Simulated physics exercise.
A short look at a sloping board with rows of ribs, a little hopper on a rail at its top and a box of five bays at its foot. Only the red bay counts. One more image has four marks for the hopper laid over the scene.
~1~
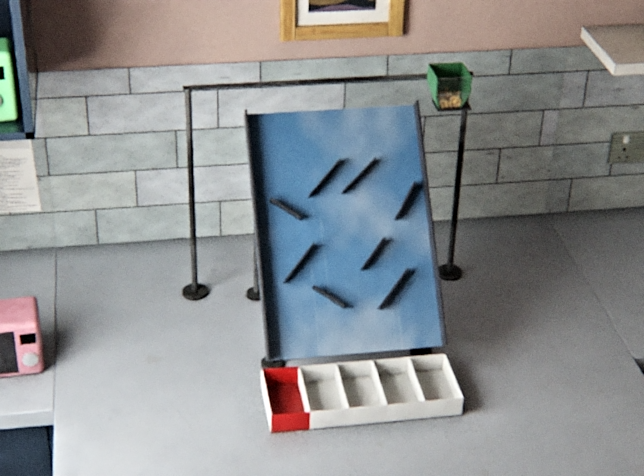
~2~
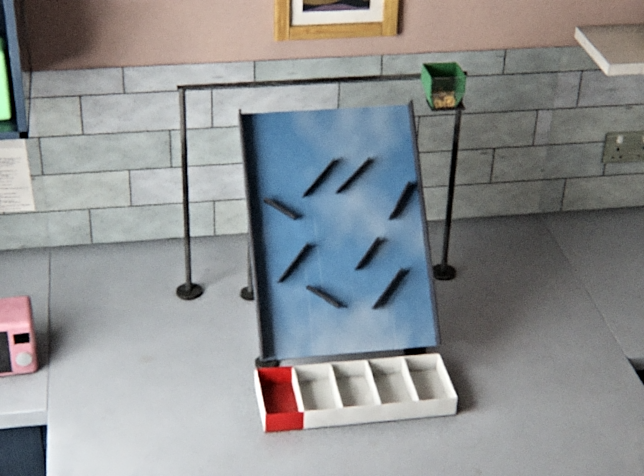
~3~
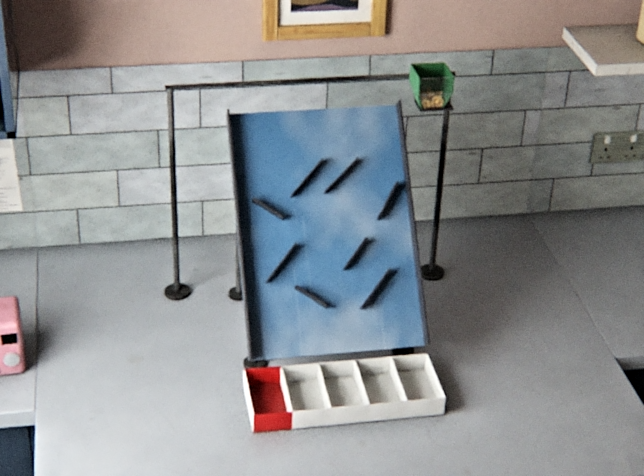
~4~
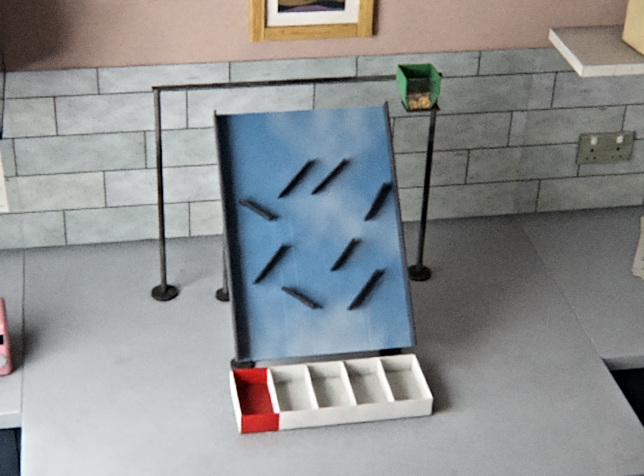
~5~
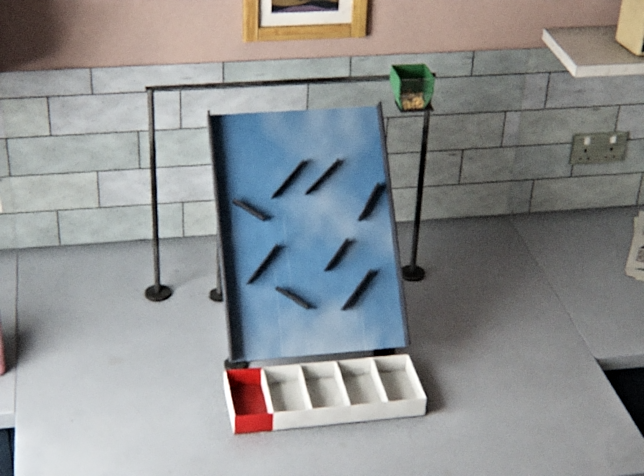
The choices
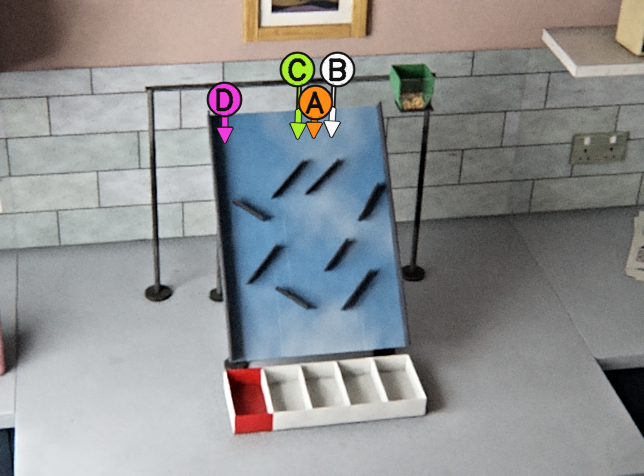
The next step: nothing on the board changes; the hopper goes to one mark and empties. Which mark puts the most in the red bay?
Go for D.
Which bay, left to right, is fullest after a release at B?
It is the third one.
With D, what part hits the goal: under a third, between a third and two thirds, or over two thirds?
Between a third and two thirds.
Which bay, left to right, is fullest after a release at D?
The first.
On the marked copy, mark A meets the board at (313, 132); mark B meets the board at (331, 131); mark C meets the board at (297, 133); mark D meets the board at (224, 137).
If A is chosen, about a quarter in the red bay, most in other bays.
If B is chosen, a small part in the red bay, most in other bays, a small part held on the board.
If C is chosen, about a quarter in the red bay, about two thirds in other bays, a small part held on the board.
If D is chosen, about half in the red bay, about a third in other bays, a small part held on the board, a small part outside the box.
